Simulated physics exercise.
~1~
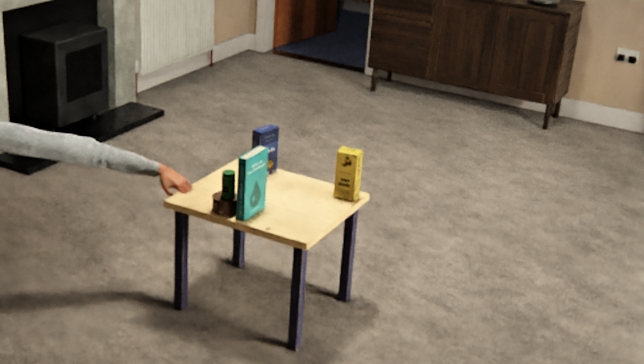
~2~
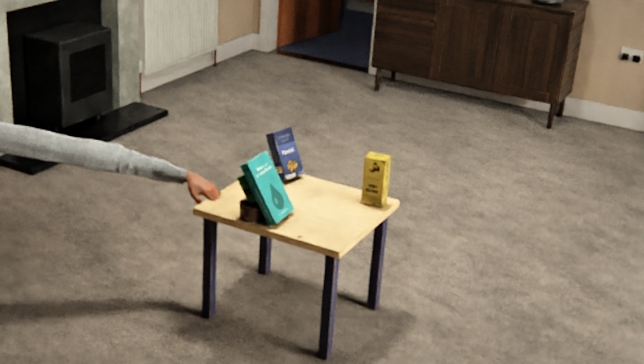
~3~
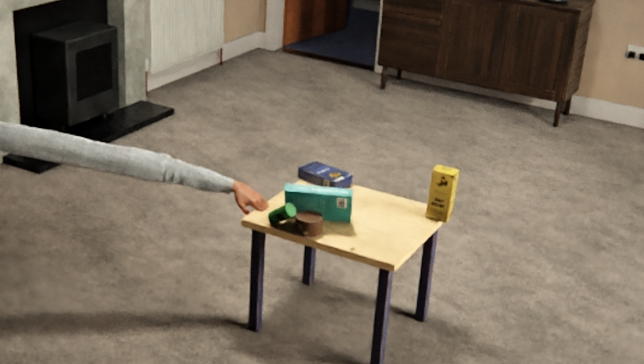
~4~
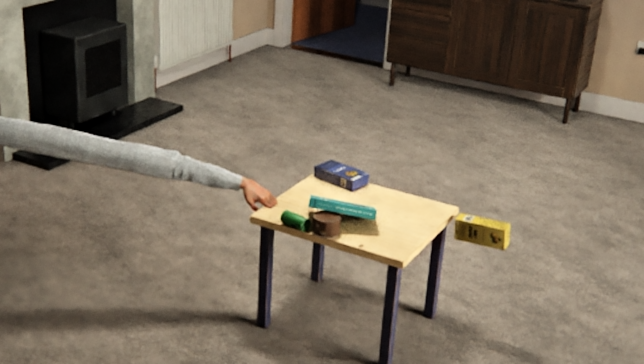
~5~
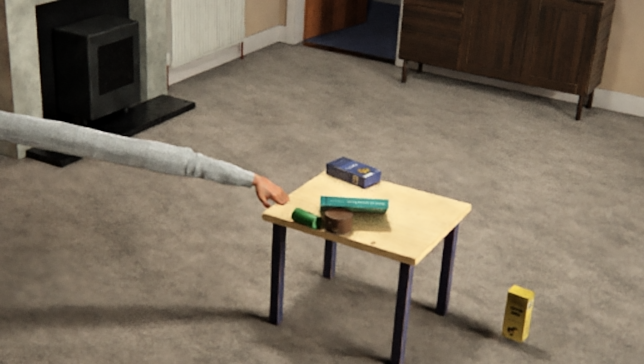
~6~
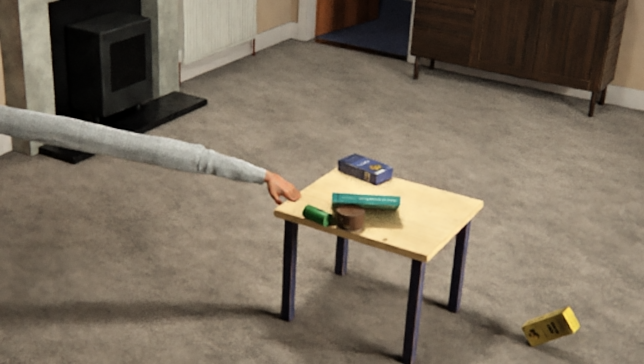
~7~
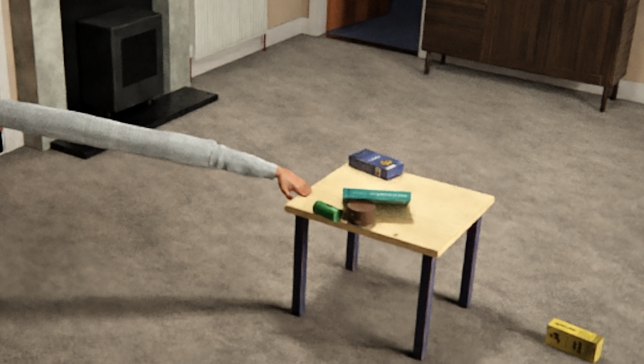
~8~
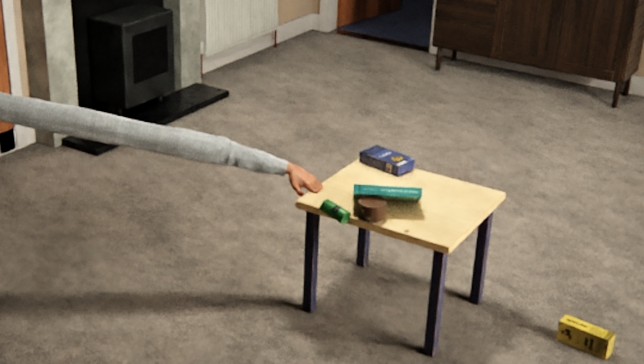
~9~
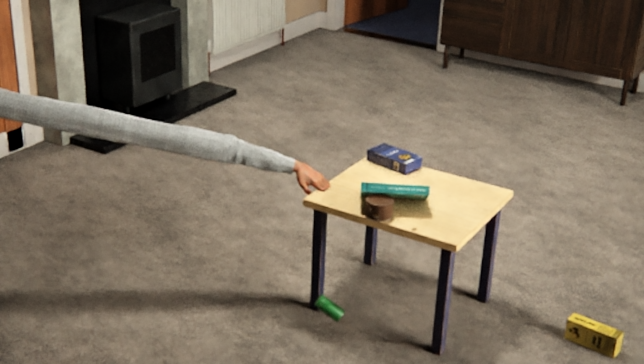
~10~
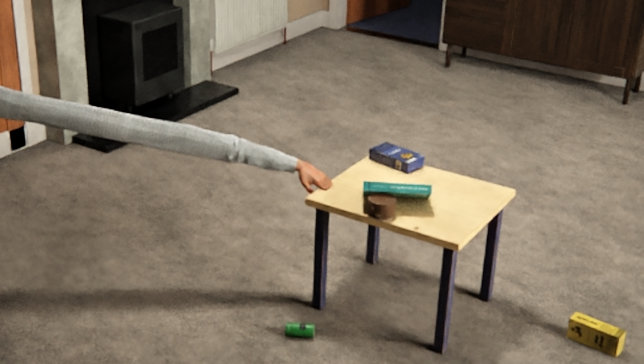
Small table dragged right by a hand, toppling boxes and a book, yellow carton then green shaker falling to the floor.
